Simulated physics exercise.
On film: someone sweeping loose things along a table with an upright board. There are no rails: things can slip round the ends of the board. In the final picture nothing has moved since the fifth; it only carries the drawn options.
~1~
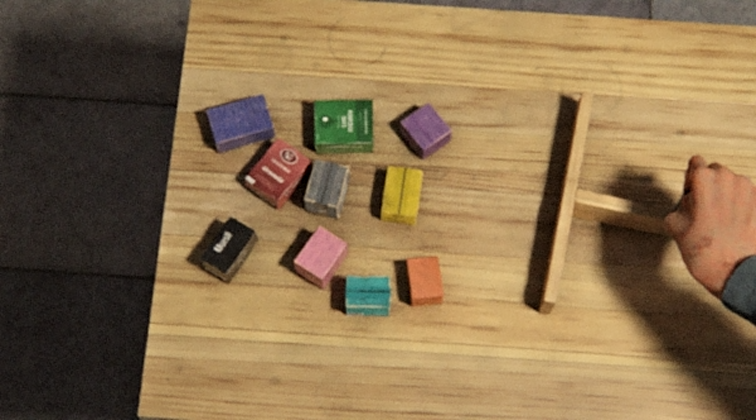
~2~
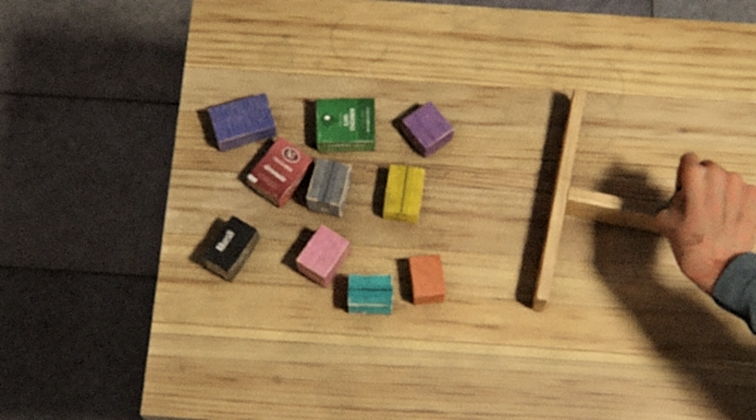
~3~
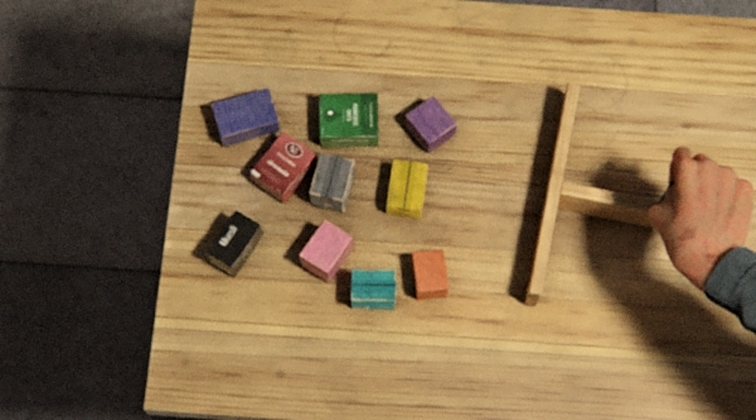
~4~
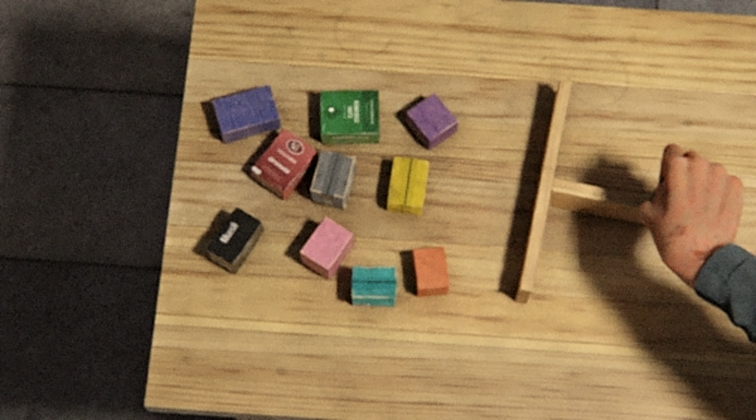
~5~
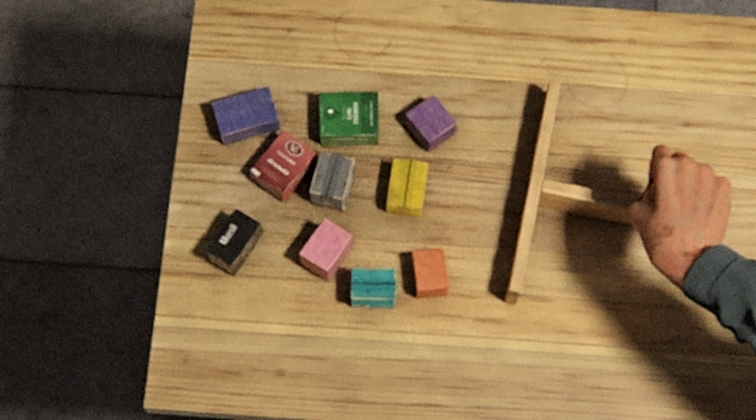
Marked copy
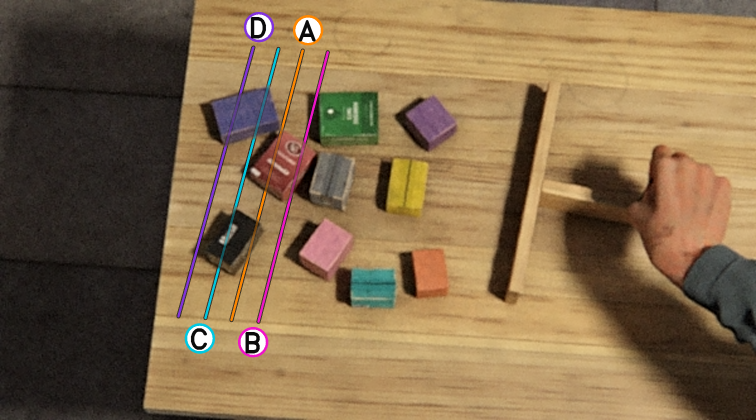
The clip shows ten small coloured boxes and blocks scattered on a wooden table while a hand at the right slides an upright board a short way left toward them; the board does not touch them.
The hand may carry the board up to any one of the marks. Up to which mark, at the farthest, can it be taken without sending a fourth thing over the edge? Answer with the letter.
Line C.
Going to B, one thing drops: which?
The blue block.
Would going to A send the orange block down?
No.
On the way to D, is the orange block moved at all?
By then, yes.
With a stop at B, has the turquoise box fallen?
No.
On the marked copy, A at (268, 180); B at (294, 182); C at (243, 179); D at (217, 177).
With C. Early on, board (430, 177); turquoise box (347, 291); purple block (410, 120).
Further on, board (324, 170); blue block (203, 108); black packet (218, 242).
At the end, board (245, 164); black packet over the edge; red packet over the edge; three fallen.
As for the rest, A is within the limit but short; B is within the limit but short; D drops six.
